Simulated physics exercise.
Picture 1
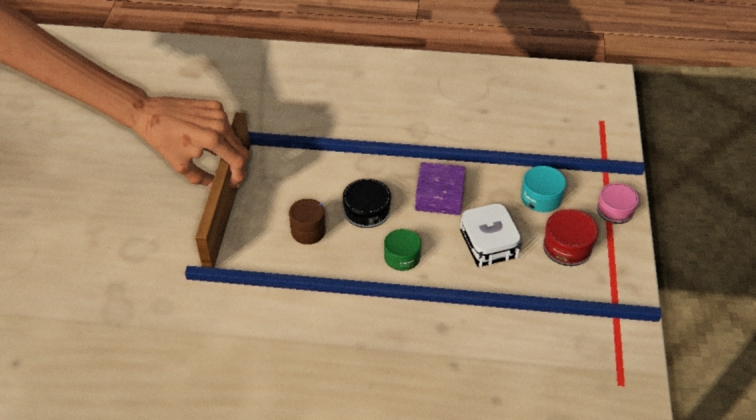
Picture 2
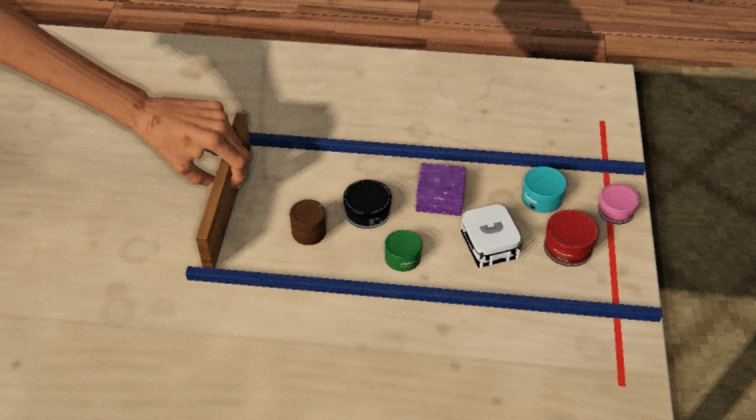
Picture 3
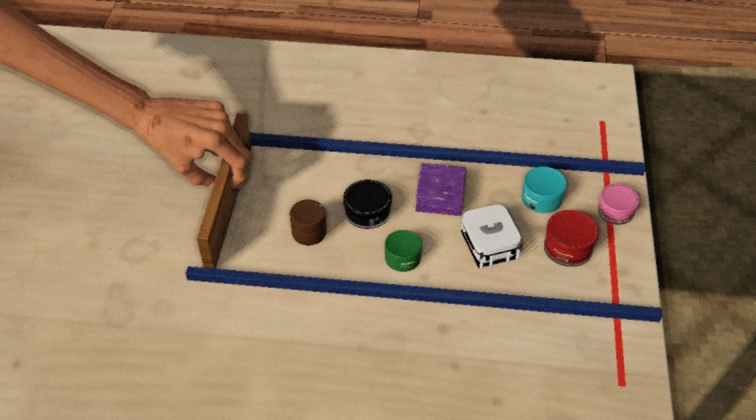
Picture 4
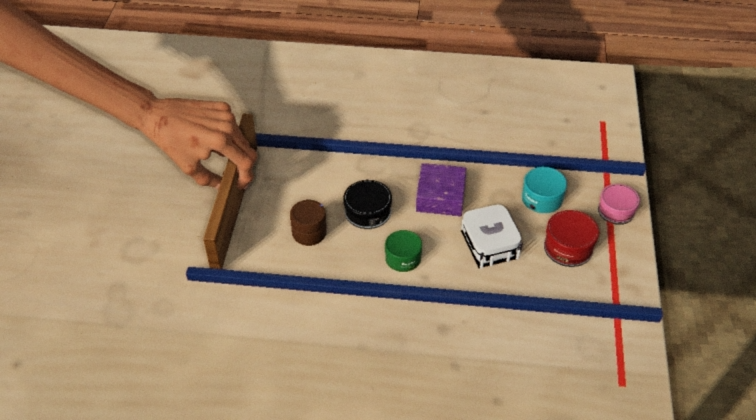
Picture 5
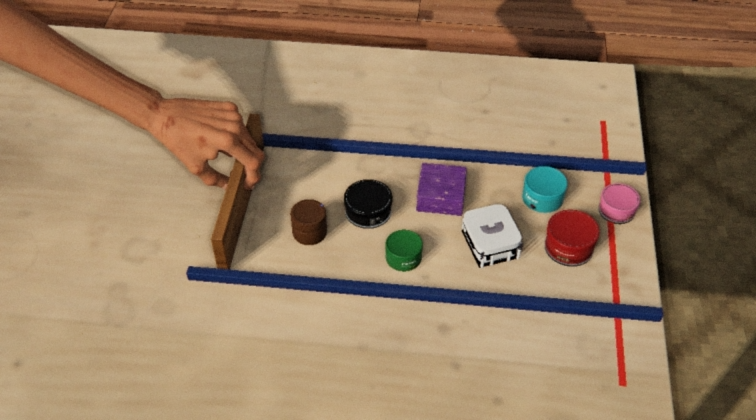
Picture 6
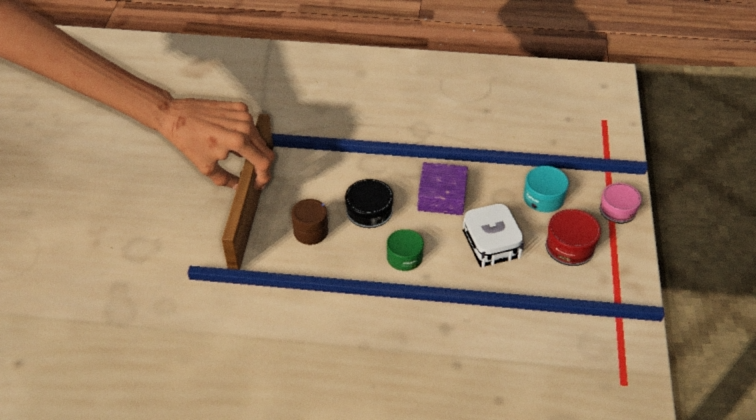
In the video, eight small items, including pots, tubs and a purple block, sit scattered between two blue rails, and a hand holding a wooden board behind them slides it slightly to the right while the items stay put.
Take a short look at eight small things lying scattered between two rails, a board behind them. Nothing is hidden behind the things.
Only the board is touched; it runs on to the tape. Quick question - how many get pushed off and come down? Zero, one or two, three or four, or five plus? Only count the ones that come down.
Three or four, I'd say.
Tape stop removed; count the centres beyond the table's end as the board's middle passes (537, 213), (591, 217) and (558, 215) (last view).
Respectively 0, 3 and 2.
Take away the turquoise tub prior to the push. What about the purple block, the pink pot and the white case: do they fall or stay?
Result: Purple block stays, pink pot comes off, white case comes off.
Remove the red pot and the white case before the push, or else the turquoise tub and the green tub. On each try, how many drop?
2 in the first try, 3 in the second.
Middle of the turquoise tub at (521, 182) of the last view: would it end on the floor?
Result: It comes off.
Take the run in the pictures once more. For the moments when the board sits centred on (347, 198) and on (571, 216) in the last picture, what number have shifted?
First 2, then 8.
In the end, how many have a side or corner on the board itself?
That makes 4.
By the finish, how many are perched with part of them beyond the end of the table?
That comes to 2 of them.
A little later, none off yet; pink pot at rest near (620, 203); red pot at rest near (572, 237); turquoise tub at rest near (546, 189).
Next, none off yet; pink pot at rest near (620, 203); red pot shifted a little near (601, 239); turquoise tub shifted a little near (567, 189).
When it is over, the number that fall off is three or four; down, white case, turquoise tub, red pot and pink pot.
